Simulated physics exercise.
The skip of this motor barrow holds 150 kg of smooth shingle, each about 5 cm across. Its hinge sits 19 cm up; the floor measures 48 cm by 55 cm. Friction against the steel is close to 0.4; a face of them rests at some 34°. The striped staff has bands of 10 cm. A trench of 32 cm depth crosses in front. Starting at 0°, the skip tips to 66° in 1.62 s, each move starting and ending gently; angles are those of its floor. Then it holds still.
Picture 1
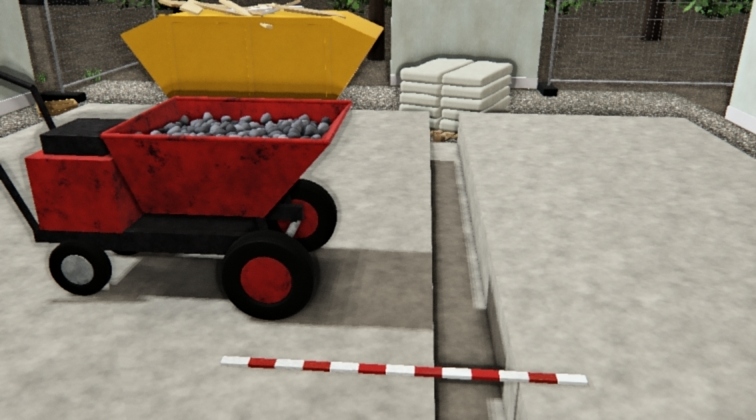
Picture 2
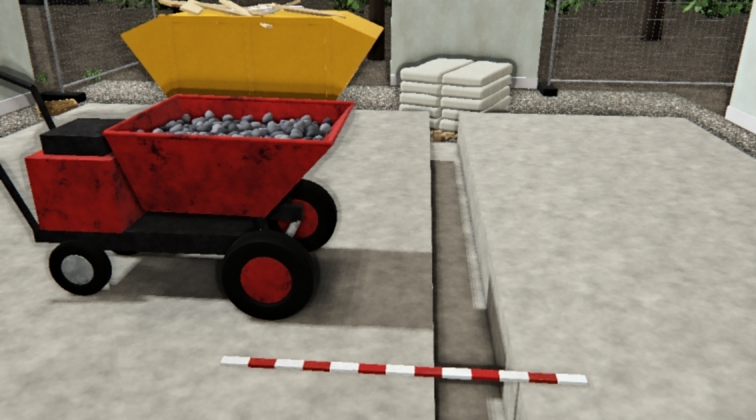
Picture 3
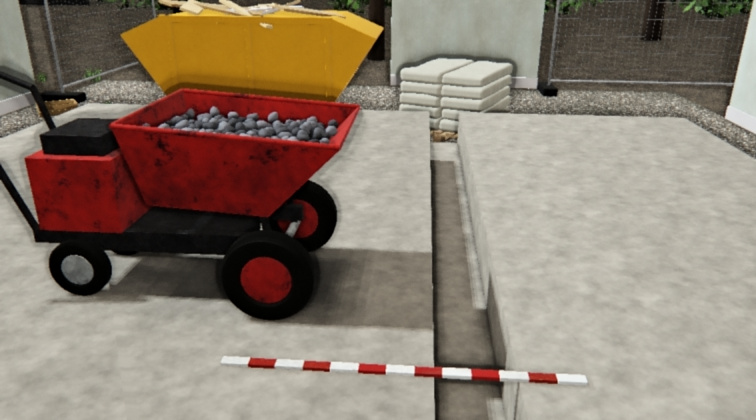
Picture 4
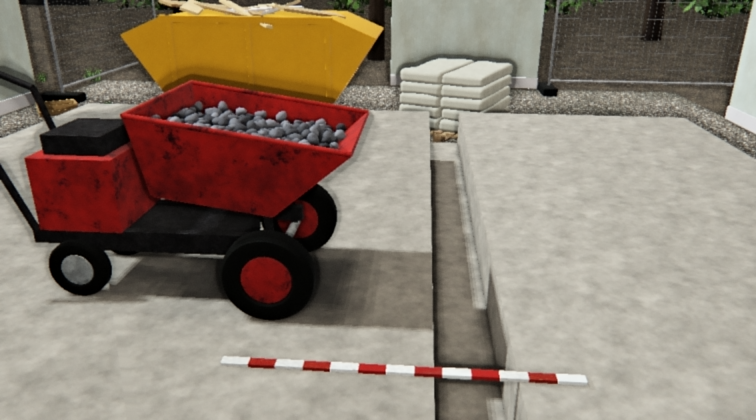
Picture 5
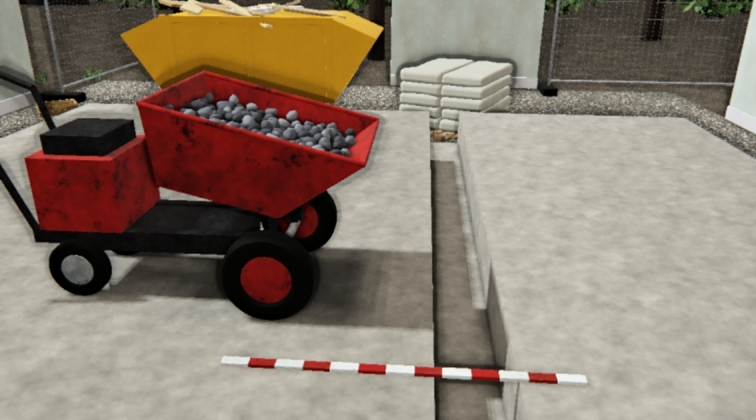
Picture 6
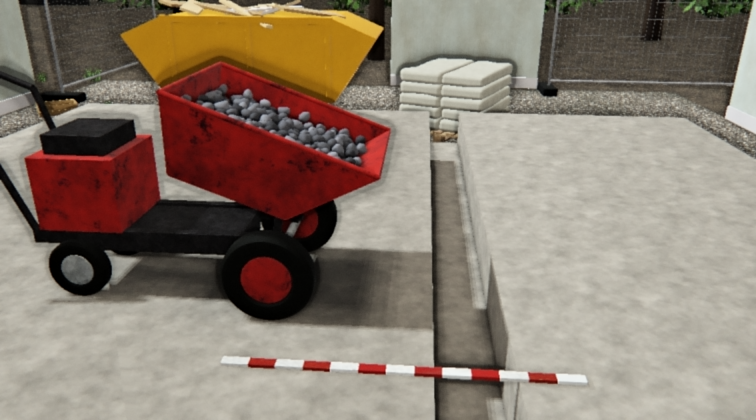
On a concrete yard, a red motor barrow's skip of grey stones tilts toward the right.
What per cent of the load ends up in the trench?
Close to 97 in a hundred.
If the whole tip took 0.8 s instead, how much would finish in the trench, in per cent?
It would be near 85 per cent.
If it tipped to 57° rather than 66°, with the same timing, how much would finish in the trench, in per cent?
Then about 80 per cent.
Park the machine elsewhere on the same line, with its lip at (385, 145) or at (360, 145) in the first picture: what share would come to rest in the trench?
Near 55 per cent from the first place, 70 from the second.
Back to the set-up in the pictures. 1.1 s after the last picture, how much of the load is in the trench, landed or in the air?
About 45 per cent by then.
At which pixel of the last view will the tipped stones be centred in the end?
Near (465, 326).
Then, 0.6 s after the last picture the floor is at 56°, 99 % in the skip; the foremost stones are at (436, 233).
Then, 1.1 s after the last picture the floor is at 66°, 52 % in the skip, 1 % short of the trench, 46 % in the trench, 1 % past the trench; the foremost stones are at (516, 288).
Then, 1.5 s after the last picture the floor is at 66°, 25 % in the skip, 72 % in the trench, 3 % past the trench; the foremost stones are at (573, 297).
Then, 3.4 s after the last picture the floor is at 66°, 0 % in the skip, 97 % in the trench, 3 % past the trench; the foremost stones are at (594, 299).
